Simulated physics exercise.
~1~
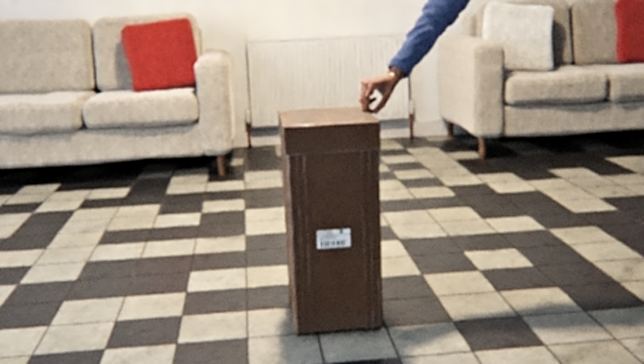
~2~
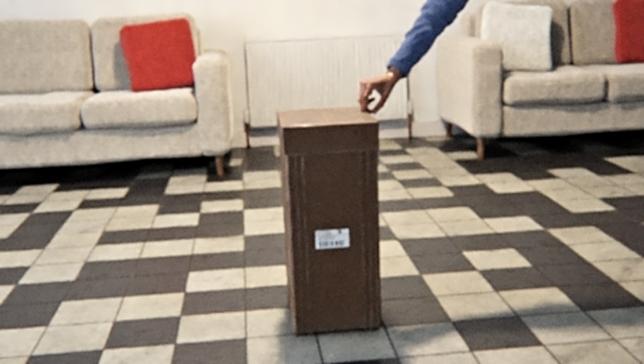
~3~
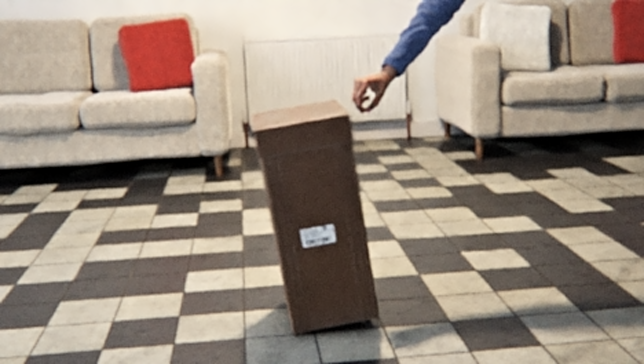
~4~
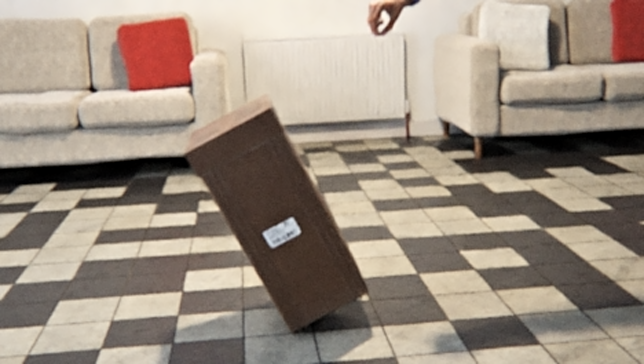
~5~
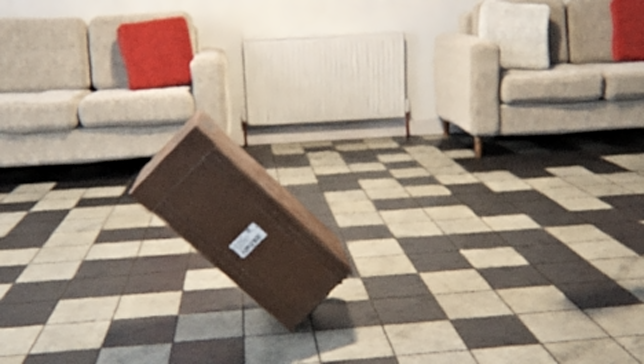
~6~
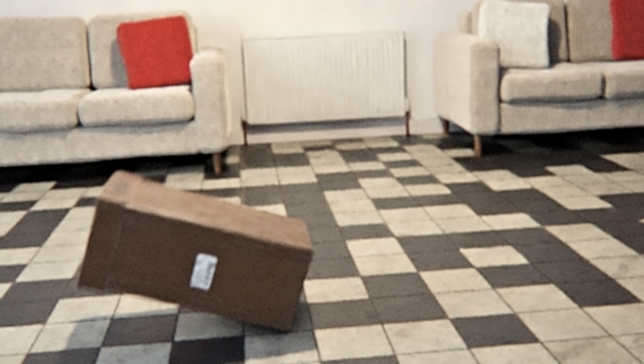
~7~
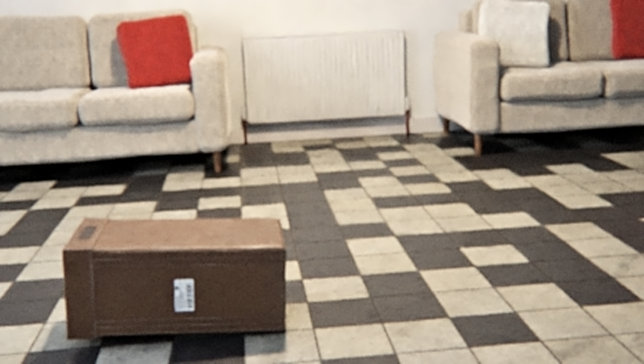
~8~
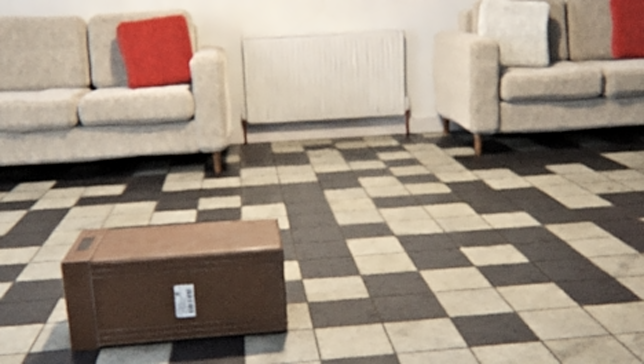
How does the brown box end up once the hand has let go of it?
The brown box topples to the left and ends up lying on its side on the checkered floor.
A tall brown box stood on a checkered floor with someone's fingers resting on its top edge, then it tipped over to the left as the hand drew away, and it landed flat on its side and stayed there.
